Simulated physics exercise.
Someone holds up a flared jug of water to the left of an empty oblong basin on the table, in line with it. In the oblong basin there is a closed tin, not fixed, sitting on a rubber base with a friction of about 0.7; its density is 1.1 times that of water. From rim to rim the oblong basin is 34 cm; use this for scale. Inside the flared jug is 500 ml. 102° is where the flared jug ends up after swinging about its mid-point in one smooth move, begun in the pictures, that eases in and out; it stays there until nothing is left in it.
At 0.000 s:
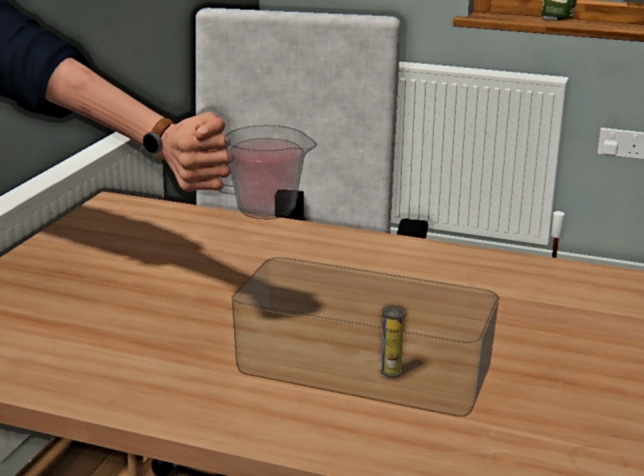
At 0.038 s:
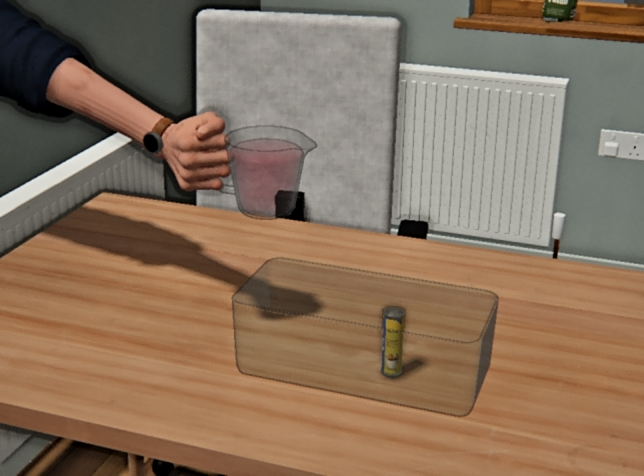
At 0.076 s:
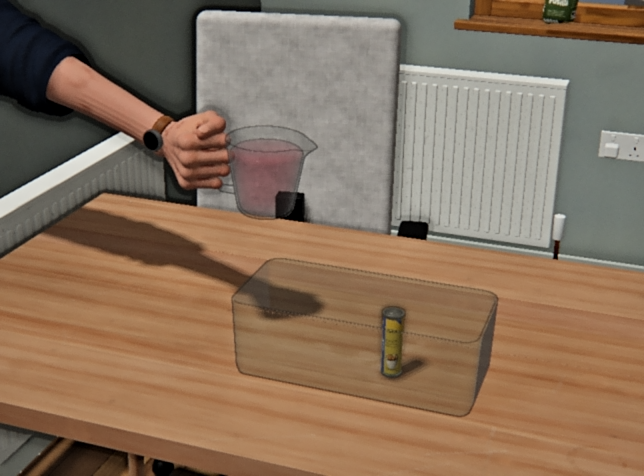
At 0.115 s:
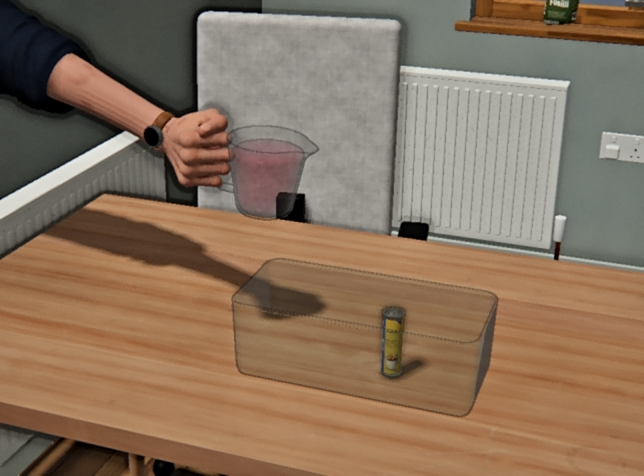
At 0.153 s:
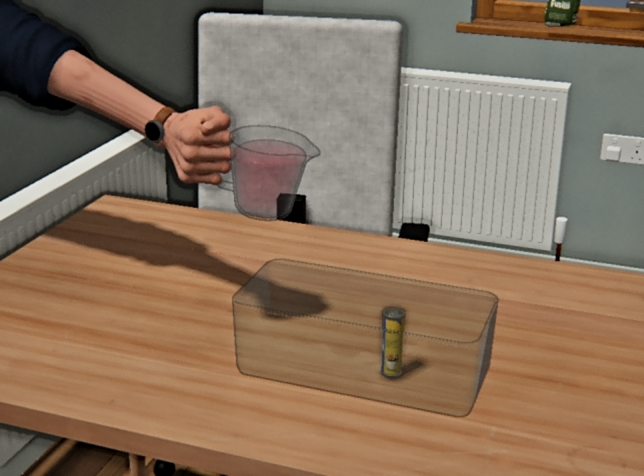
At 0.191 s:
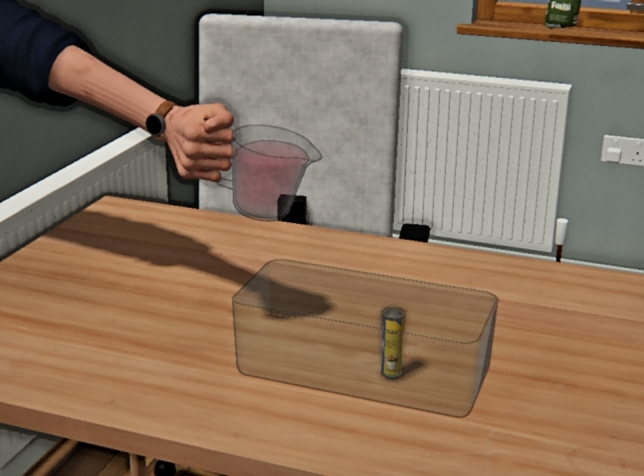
A flared jug of pink liquid, gripped in someone's hand, stayed level at first, then tilted slightly to the right beside a clear oblong basin with a small yellow tin standing inside.
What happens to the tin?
It ends up erect.
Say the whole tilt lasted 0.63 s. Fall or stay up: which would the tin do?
In that case the tin does not tip.
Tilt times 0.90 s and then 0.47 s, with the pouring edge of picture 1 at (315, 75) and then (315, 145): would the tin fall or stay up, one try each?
First it tips over; then it stays on its base.
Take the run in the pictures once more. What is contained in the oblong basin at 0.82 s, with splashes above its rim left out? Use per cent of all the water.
Around 64 in a hundred.
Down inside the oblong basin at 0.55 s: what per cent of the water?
The basin holds roughly 6 in a hundred parts at that moment.
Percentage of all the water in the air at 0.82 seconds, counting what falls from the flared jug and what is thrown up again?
About 22 % of the total.
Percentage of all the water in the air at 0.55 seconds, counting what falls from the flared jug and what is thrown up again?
My guess is roughly 24 %.
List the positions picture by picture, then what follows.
In the first picture, tilt 0°; pouring edge (316, 145); surface from (234, 143) to (304, 153); the oblong basin's rim runs from (251, 279) to (490, 319); the tin's top is at (394, 315).
In the second picture, tilt 0°; pouring edge (316, 146); surface from (234, 143) to (304, 153).
In the third picture, tilt 2°; pouring edge (317, 148); surface from (235, 144) to (304, 154).
In the fourth picture, tilt 4°; pouring edge (318, 150); surface from (236, 143) to (305, 155).
In the fifth picture, tilt 7°; pouring edge (320, 154); surface from (238, 144) to (307, 157).
In the sixth picture, tilt 11°; pouring edge (322, 158); surface from (239, 146) to (310, 157).
Then, 0.55 s in, the tilt is 69° and 69 per cent is still to pour; the tin stands where it began.
Then, 0.82 s in, the tilt is 100° and 14 per cent is still to pour; the tin stands where it began.
Then, 1.10 s in, the tilt is 102° and 0 per cent is still to pour; the tin stands where it began.
Then, 1.40 s in, the tilt is 102° and 0 per cent is still to pour; the tin stands where it began.
Finally, the tin stands where it began.
